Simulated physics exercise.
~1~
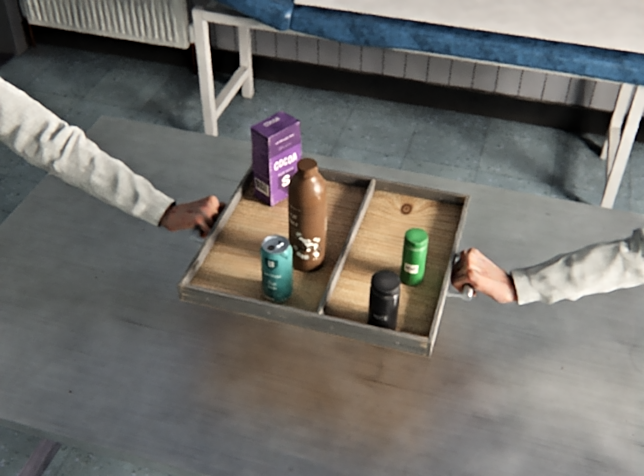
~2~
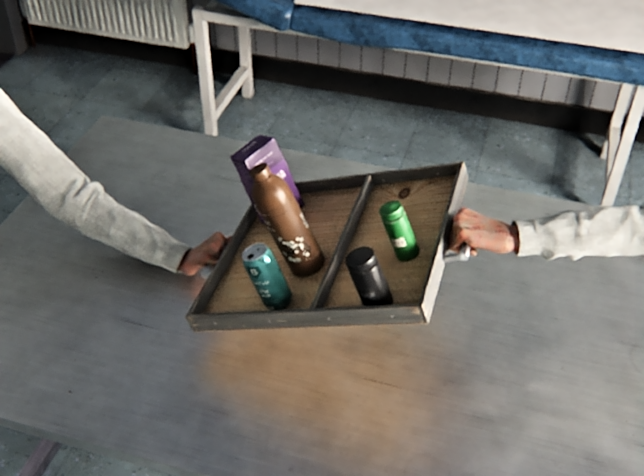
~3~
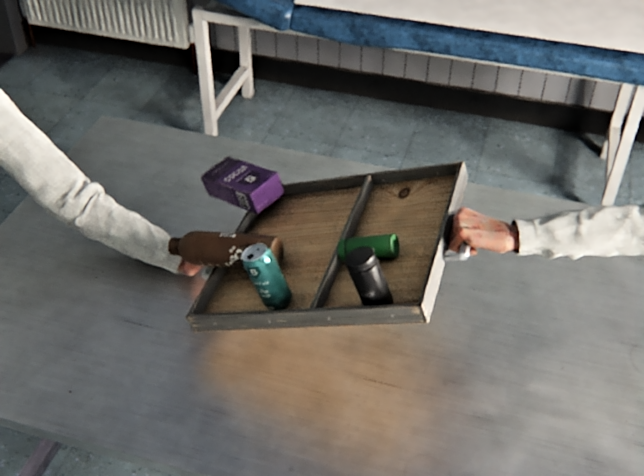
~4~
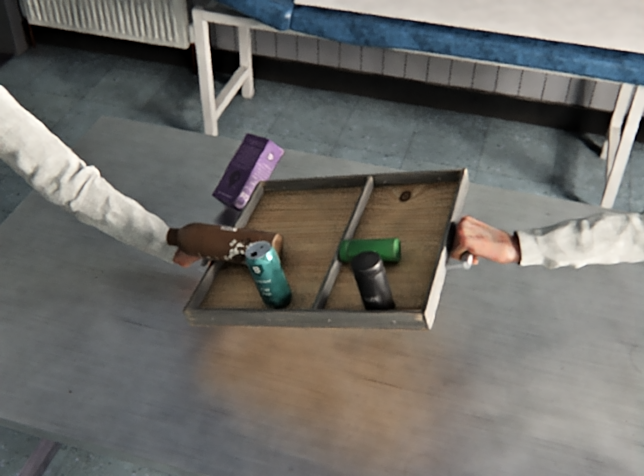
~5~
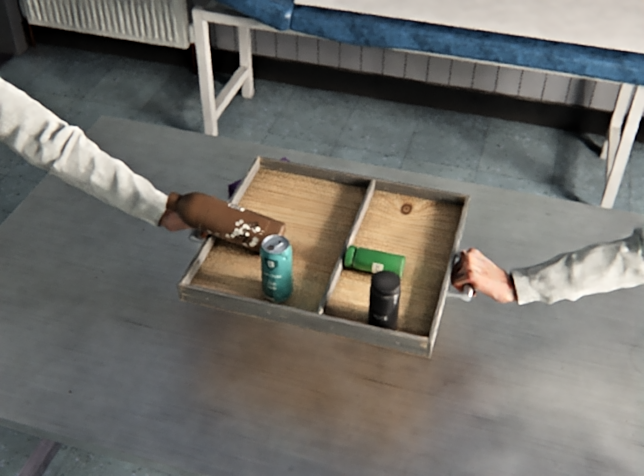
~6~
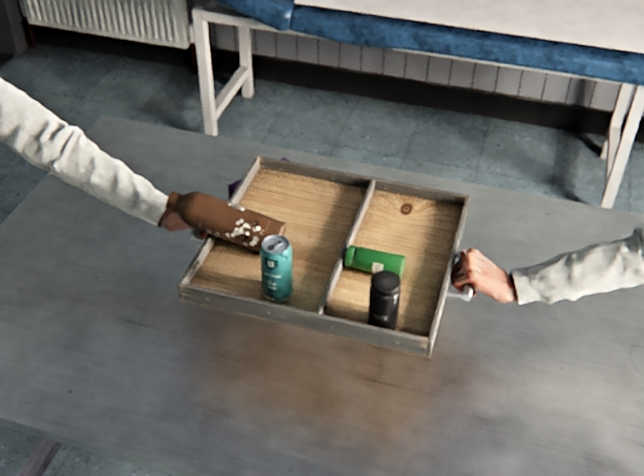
Hand-held tray tilting left edge down and levelling, the purple carton falling off, brown bottle and green shaker left lying on it.
